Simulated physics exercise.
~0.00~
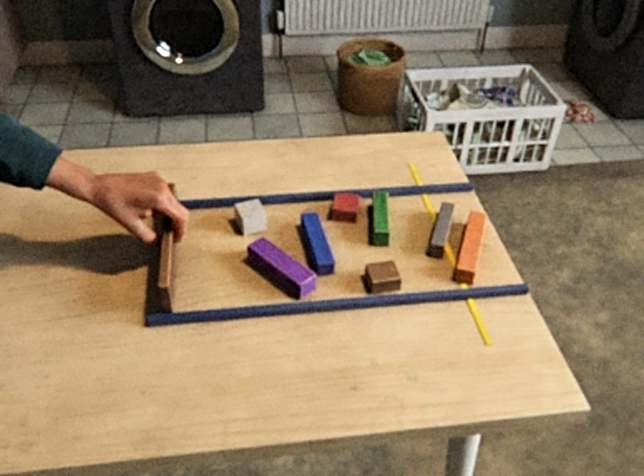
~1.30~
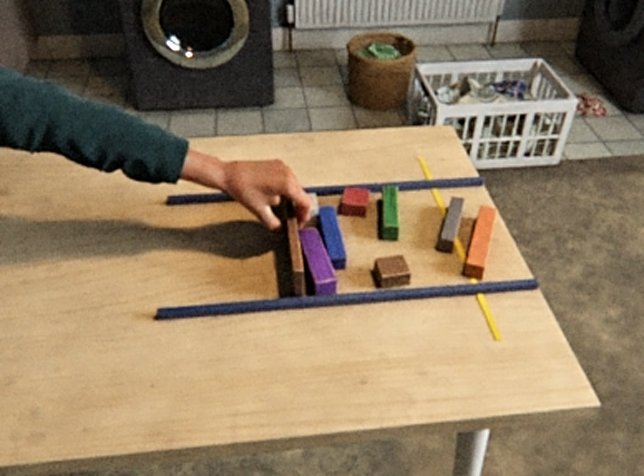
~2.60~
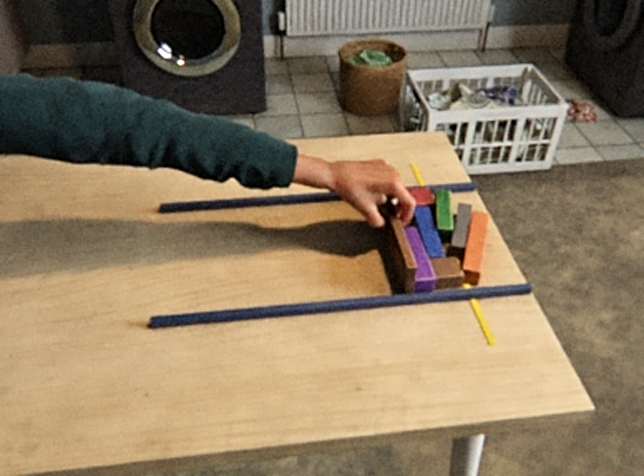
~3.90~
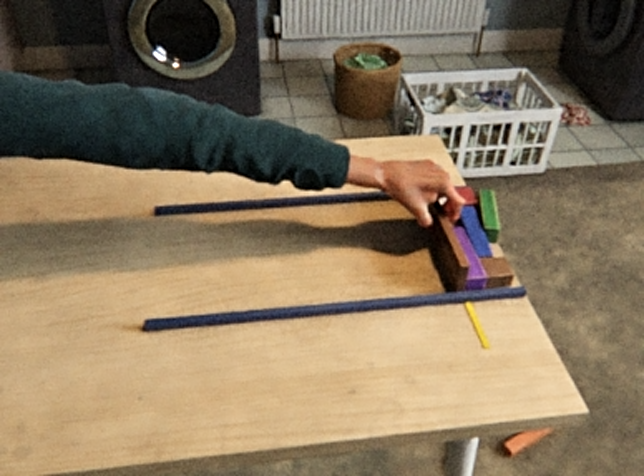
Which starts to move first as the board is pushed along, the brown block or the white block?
The white block starts to move first. The brown block stays where it is until the board has pushed further to the right.
